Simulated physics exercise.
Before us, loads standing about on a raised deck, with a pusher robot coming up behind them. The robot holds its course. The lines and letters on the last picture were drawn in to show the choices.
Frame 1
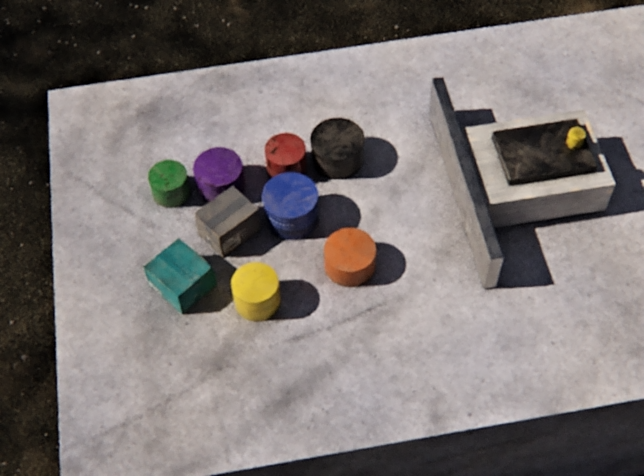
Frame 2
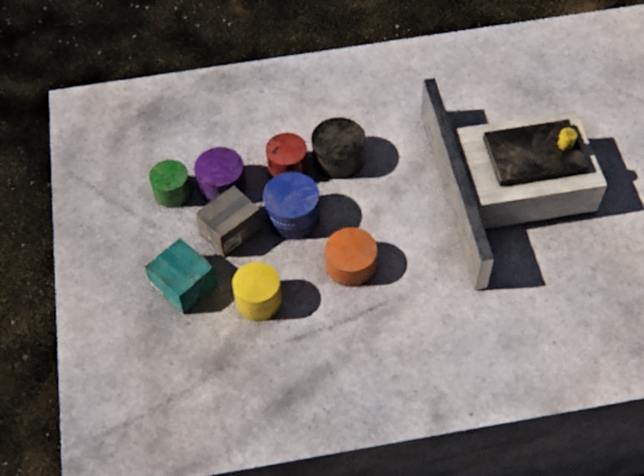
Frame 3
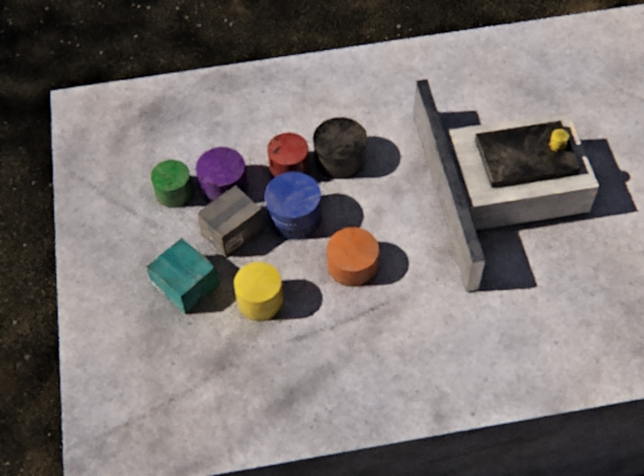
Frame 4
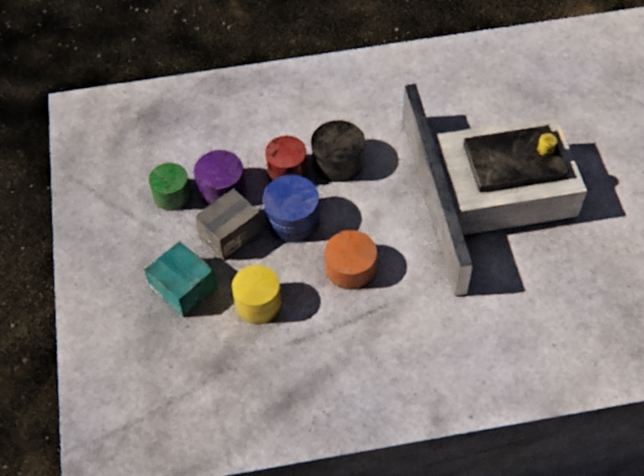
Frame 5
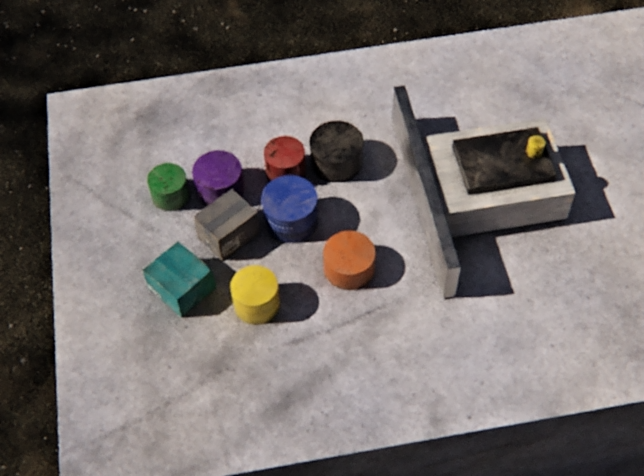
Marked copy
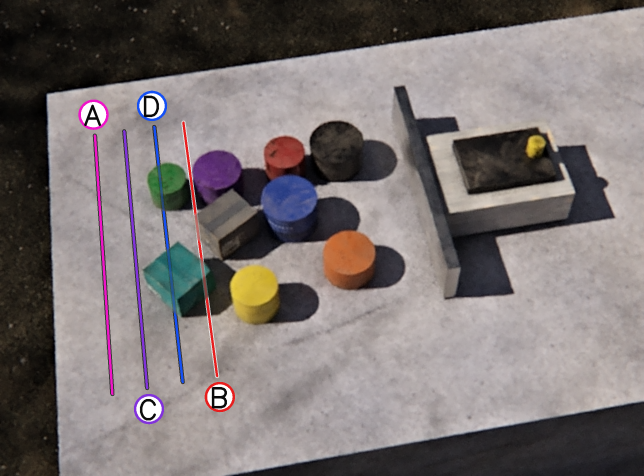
A pusher robot with a wide blade moves slowly left toward colorful loads standing still.
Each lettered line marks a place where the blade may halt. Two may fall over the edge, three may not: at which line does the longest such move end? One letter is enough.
Up to line C.
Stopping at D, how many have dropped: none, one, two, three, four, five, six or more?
In all, none.
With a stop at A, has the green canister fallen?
By then, yes.
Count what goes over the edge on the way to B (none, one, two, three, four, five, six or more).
In all, none.
On the copy, A at (103, 254); B at (199, 239); C at (135, 249); D at (167, 244).
On C. First, robot (394, 176); green canister (152, 192); black pail (276, 151).
Then, robot (289, 193); grey parcel (131, 240); turquoise box (142, 289).
Finally, robot (207, 205); grey parcel (49, 254); green canister (60, 212); none fallen.
By contrast, A drops three; B is within the limit but short; D is within the limit but short.
